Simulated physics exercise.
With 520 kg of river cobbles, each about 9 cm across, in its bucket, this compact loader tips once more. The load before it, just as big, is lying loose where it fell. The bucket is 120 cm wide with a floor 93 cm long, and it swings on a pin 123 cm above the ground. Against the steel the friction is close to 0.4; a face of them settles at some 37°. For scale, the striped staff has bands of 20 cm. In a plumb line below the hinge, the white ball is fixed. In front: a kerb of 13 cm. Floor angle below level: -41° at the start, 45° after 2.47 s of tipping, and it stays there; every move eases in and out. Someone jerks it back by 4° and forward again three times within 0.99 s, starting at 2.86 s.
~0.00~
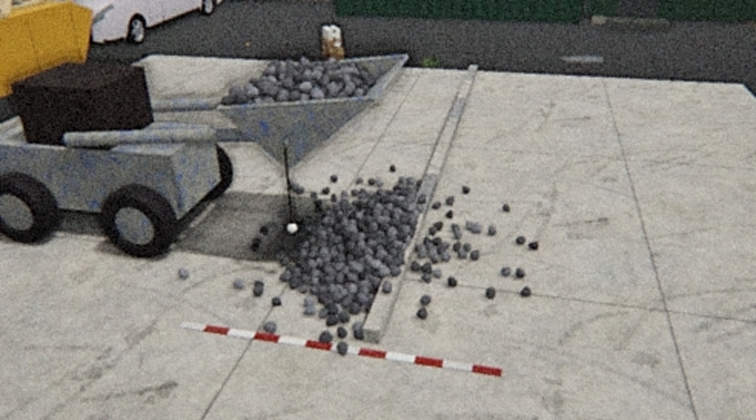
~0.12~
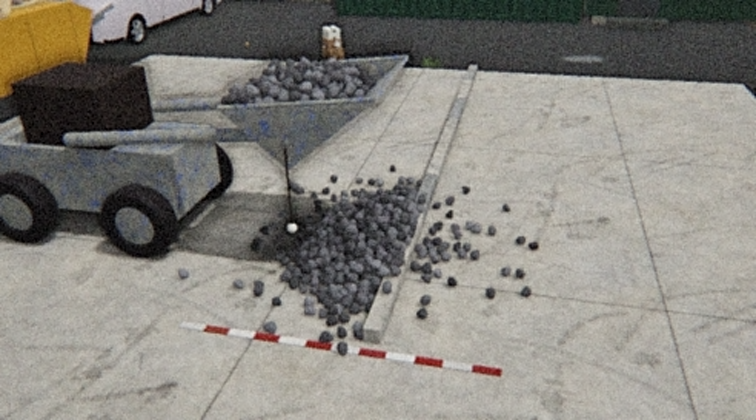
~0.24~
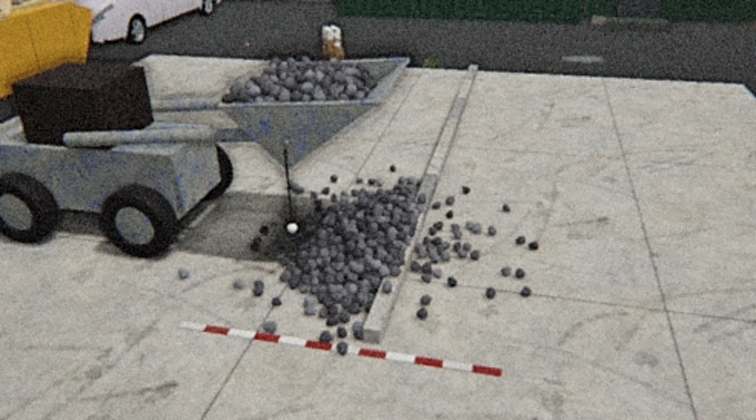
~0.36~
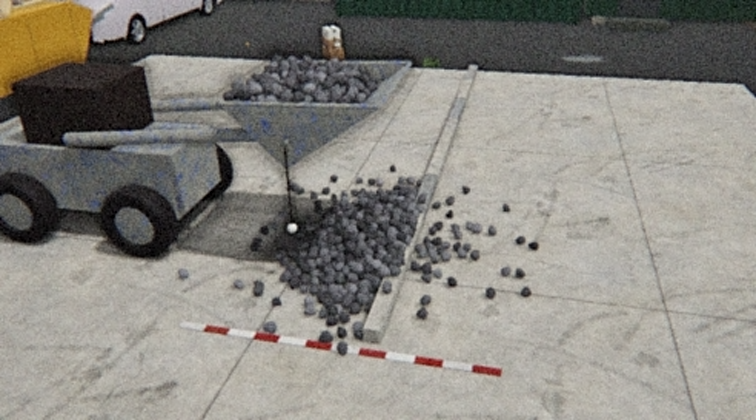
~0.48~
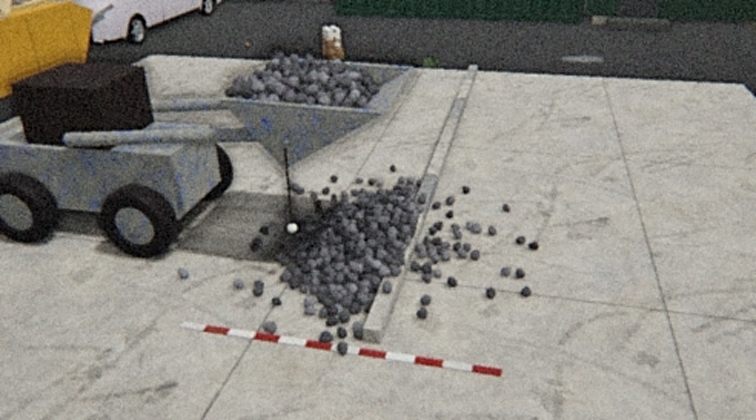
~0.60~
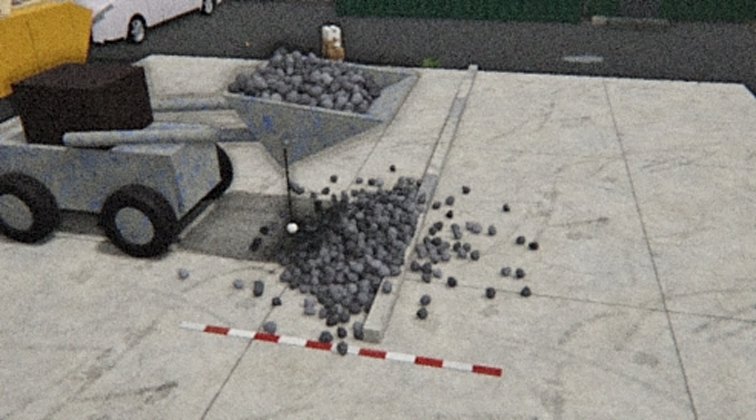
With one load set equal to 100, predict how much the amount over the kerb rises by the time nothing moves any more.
It rises by roughly 74 percent.
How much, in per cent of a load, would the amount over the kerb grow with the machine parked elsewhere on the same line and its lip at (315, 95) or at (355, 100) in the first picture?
The first would add some 15 per cent and the second some 55 per cent.
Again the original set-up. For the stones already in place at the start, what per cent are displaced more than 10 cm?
I'd say roughly 5 per cent of them.
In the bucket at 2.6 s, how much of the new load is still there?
Some 5 %, roughly, is held.
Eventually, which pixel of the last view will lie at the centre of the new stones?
Their middle rests near (438, 242).
After 1.9 s the floor is at 31°; in per cent of one load, 84 in the bucket, 107 on this side of the kerb, 9 over the kerb; the foremost stones are at (512, 255).
After 2.6 s the floor is at 45°; in per cent of one load, 3 in the bucket, 132 on this side of the kerb, 64 over the kerb; the foremost stones are at (539, 263).
After 4.3 s the floor is at 45°; in per cent of one load, 0 in the bucket, 119 on this side of the kerb, 81 over the kerb; the foremost stones are at (613, 300).
After 7.0 s the floor is at 45°; in per cent of one load, 0 in the bucket, 119 on this side of the kerb, 81 over the kerb; the foremost stones are at (613, 300). Net gain over the kerb, 74.
